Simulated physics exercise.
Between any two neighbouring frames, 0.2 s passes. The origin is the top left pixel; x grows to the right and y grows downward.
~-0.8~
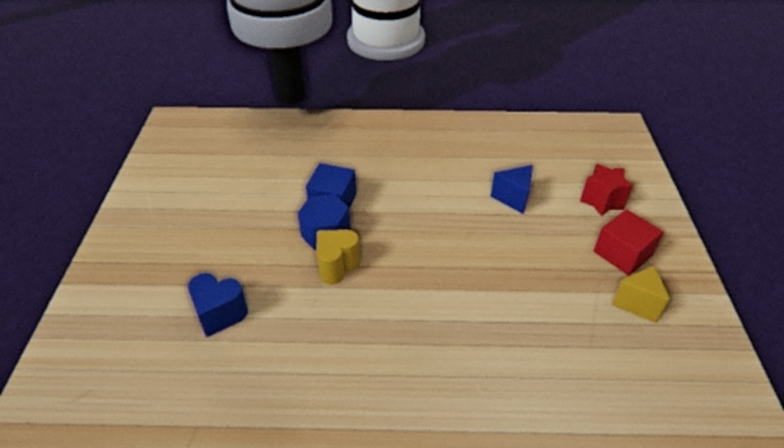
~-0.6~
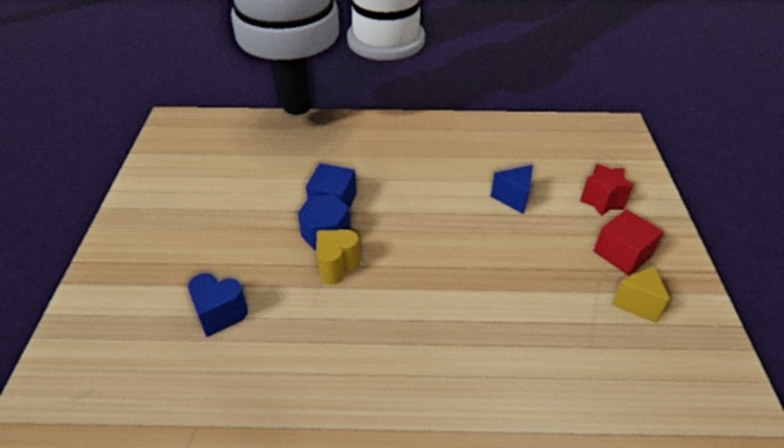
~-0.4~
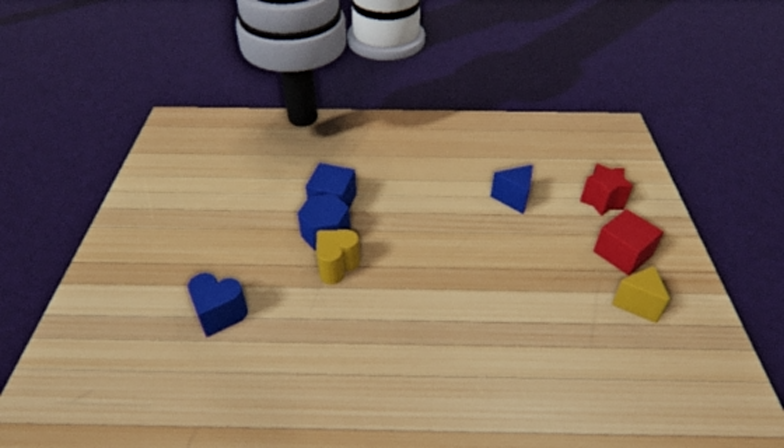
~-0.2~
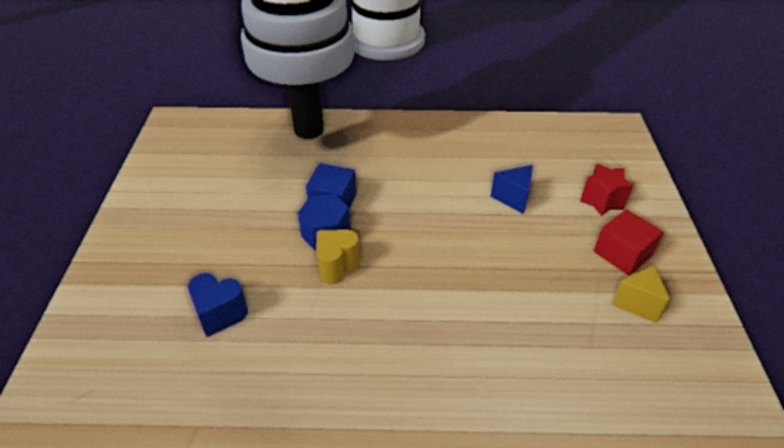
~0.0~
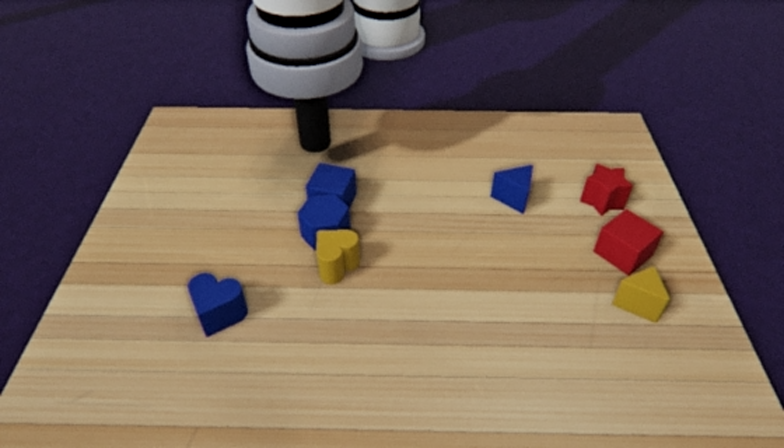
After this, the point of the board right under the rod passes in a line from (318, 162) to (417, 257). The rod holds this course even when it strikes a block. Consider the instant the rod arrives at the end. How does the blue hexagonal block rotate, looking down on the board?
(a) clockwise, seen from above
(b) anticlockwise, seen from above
My answer is option a.
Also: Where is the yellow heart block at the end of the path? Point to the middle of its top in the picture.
Top centre: (330, 267).
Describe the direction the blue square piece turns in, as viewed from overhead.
Spin direction: Clockwise.
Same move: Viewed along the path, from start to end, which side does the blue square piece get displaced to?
Seen from start to end, it moves right.
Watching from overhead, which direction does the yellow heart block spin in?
Its rotation is counterclockwise.
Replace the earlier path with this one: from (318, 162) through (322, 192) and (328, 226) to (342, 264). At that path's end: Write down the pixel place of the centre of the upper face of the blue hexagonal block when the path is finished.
It should be at (358, 310) by then.
The first path, step by step. One third of the way, rod (347, 173); blue hexagonal block (323, 219), turned 20° clockwise; blue square piece (338, 190); yellow heart block (333, 250).
Two thirds of the way, rod (381, 205); blue hexagonal block (314, 236), turned 60° clockwise; blue square piece (353, 218), turned 35° clockwise; yellow heart block (330, 267), turned 25° anticlockwise.
At the end, rod (418, 240); blue hexagonal block (313, 236), turned 60° clockwise; blue square piece (353, 218), turned 40° clockwise; yellow heart block (330, 267), turned 25° anticlockwise.
